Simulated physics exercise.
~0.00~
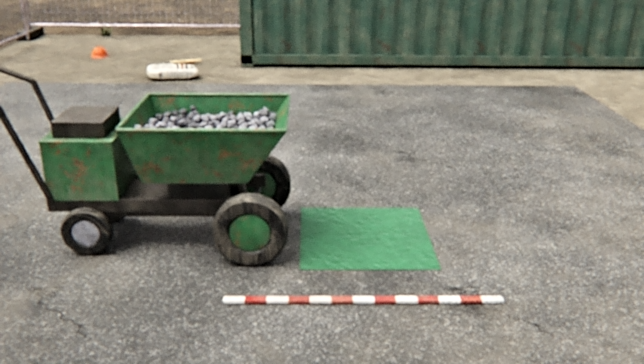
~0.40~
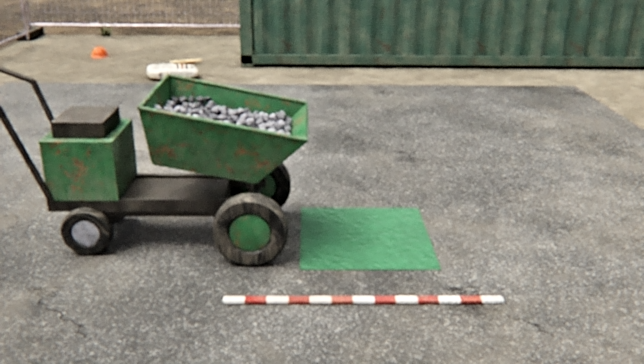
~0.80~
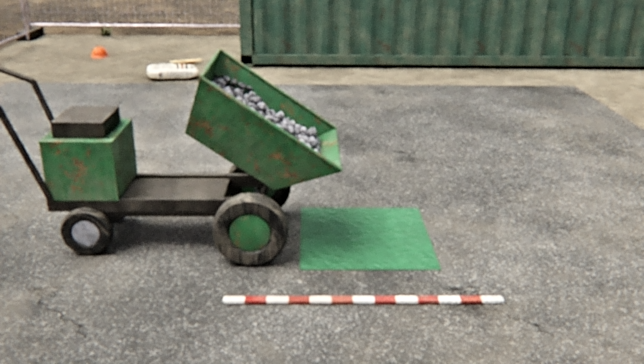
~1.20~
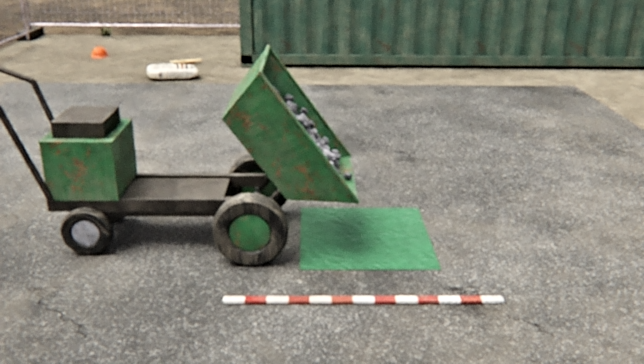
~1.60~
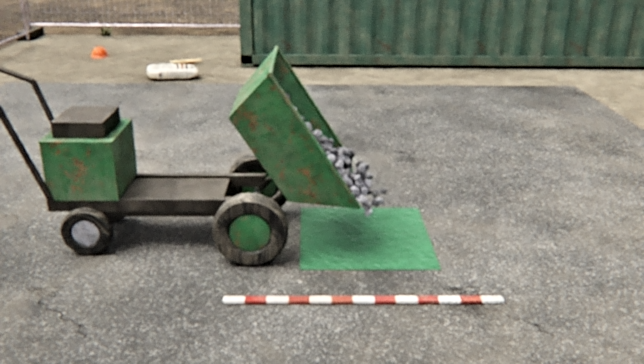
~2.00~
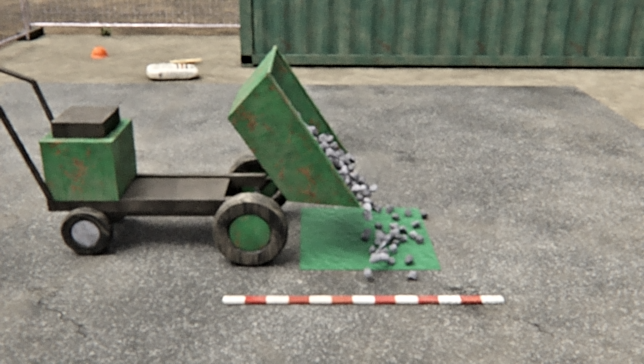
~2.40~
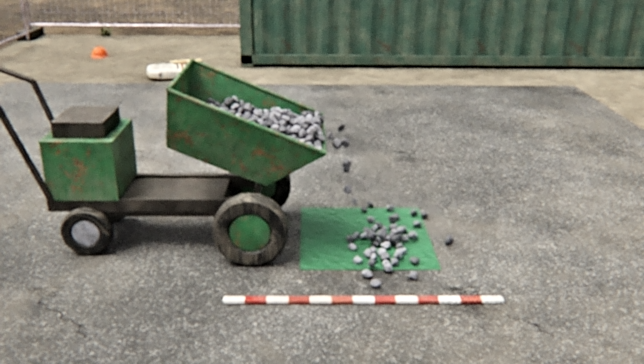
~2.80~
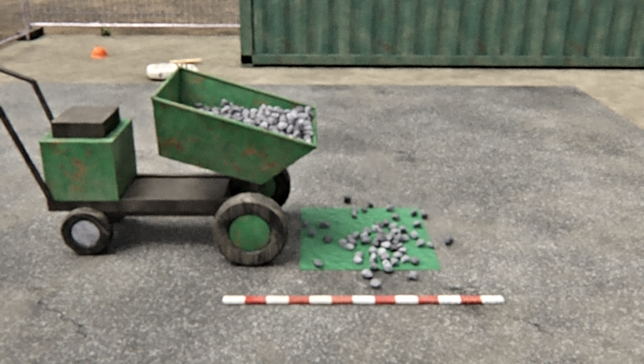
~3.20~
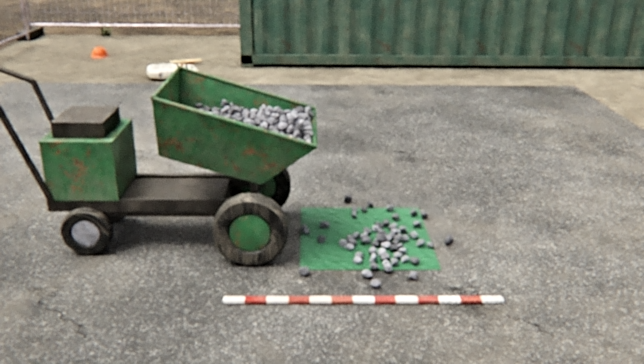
A green motor barrow tipped its skip of grey stones steeply to the right, spilling some onto and around a green sheet on the ground, then lowered it partway and stopped, still tilted, with most of the stones left inside.
